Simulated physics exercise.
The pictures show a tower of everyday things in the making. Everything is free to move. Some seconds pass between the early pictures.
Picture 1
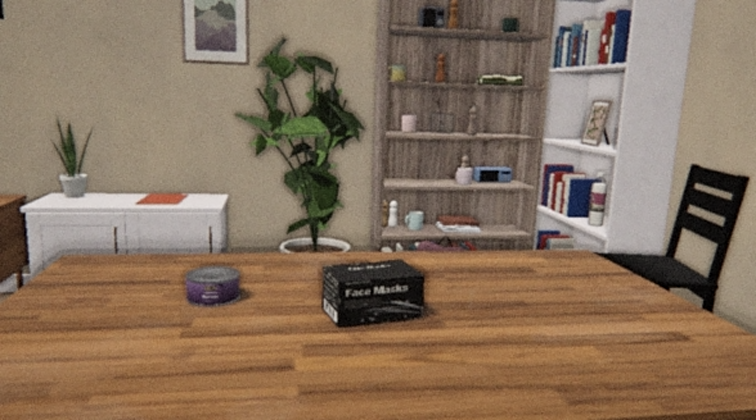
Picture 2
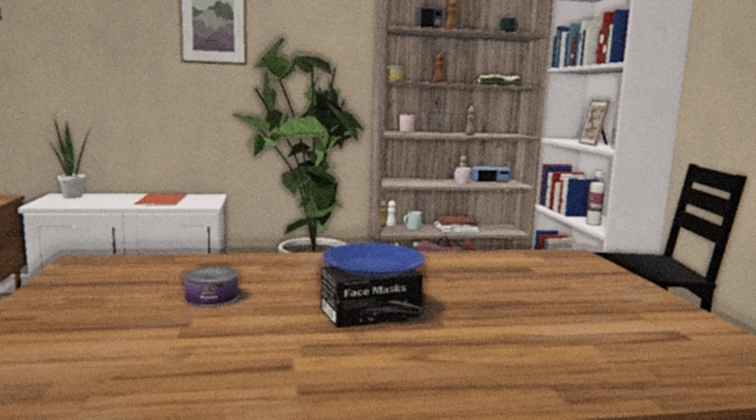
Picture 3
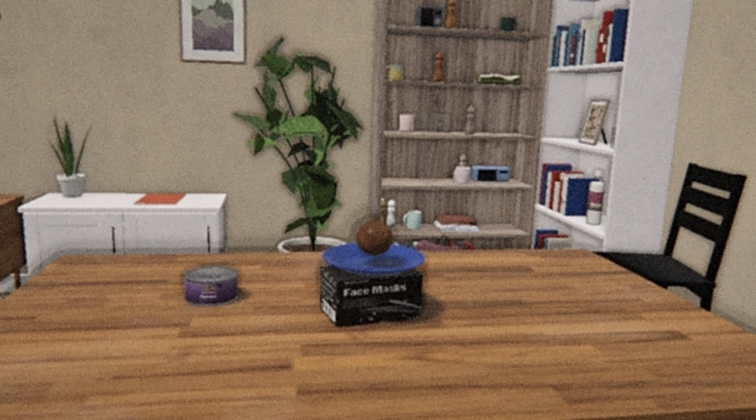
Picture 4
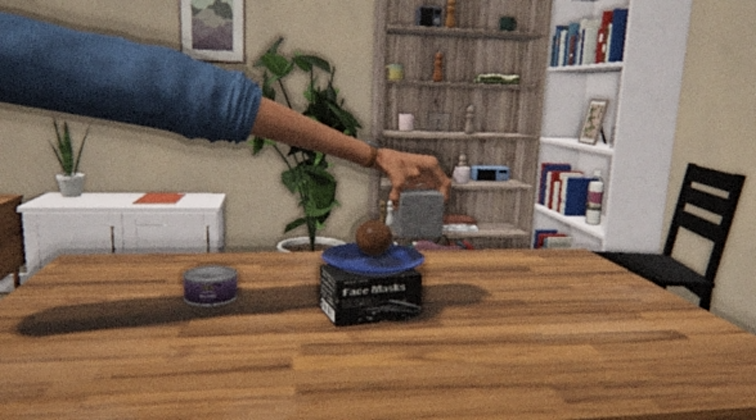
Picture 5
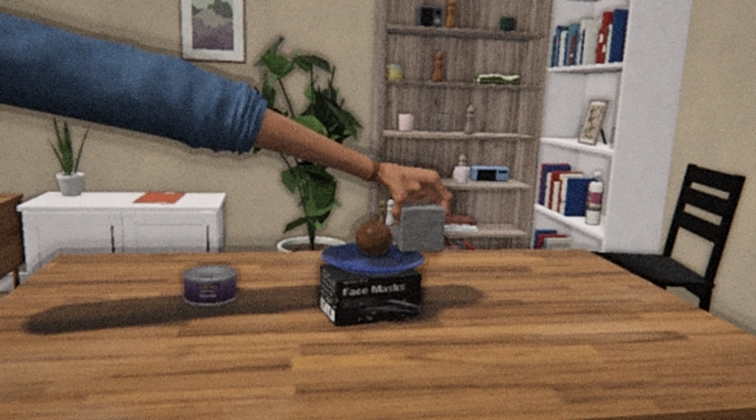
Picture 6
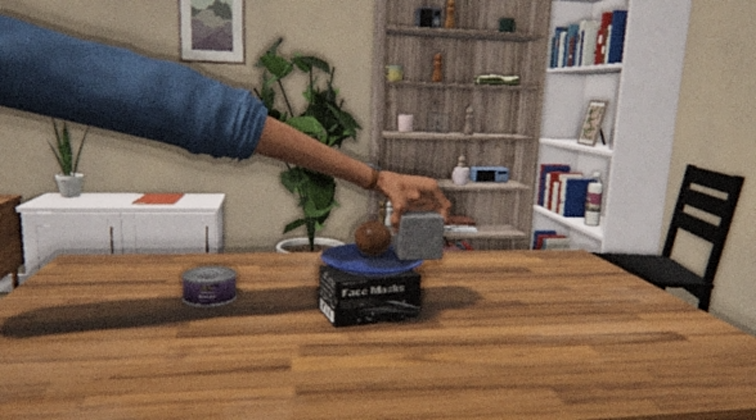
In a room with shelves and a potted plant, a black box of face masks sits beside a small tin on a wooden table; a blue plate, then a brown onion, appear stacked on it. An arm in a blue sleeve lowers a grey block onto the plate's right side, still holding it.
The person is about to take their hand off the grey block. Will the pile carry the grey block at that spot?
The pile stays up.
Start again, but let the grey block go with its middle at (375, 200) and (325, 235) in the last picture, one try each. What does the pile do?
In the first case it comes apart; in the second case it holds.
Then, 0.40 s past the last view, nothing moves.
Then, 0.90 s past the last view, grey block resting near (419, 235).
Finally, all 5 still in place. Final places as the last picture's camera would see them, grey block near (419, 235). The pile holds.
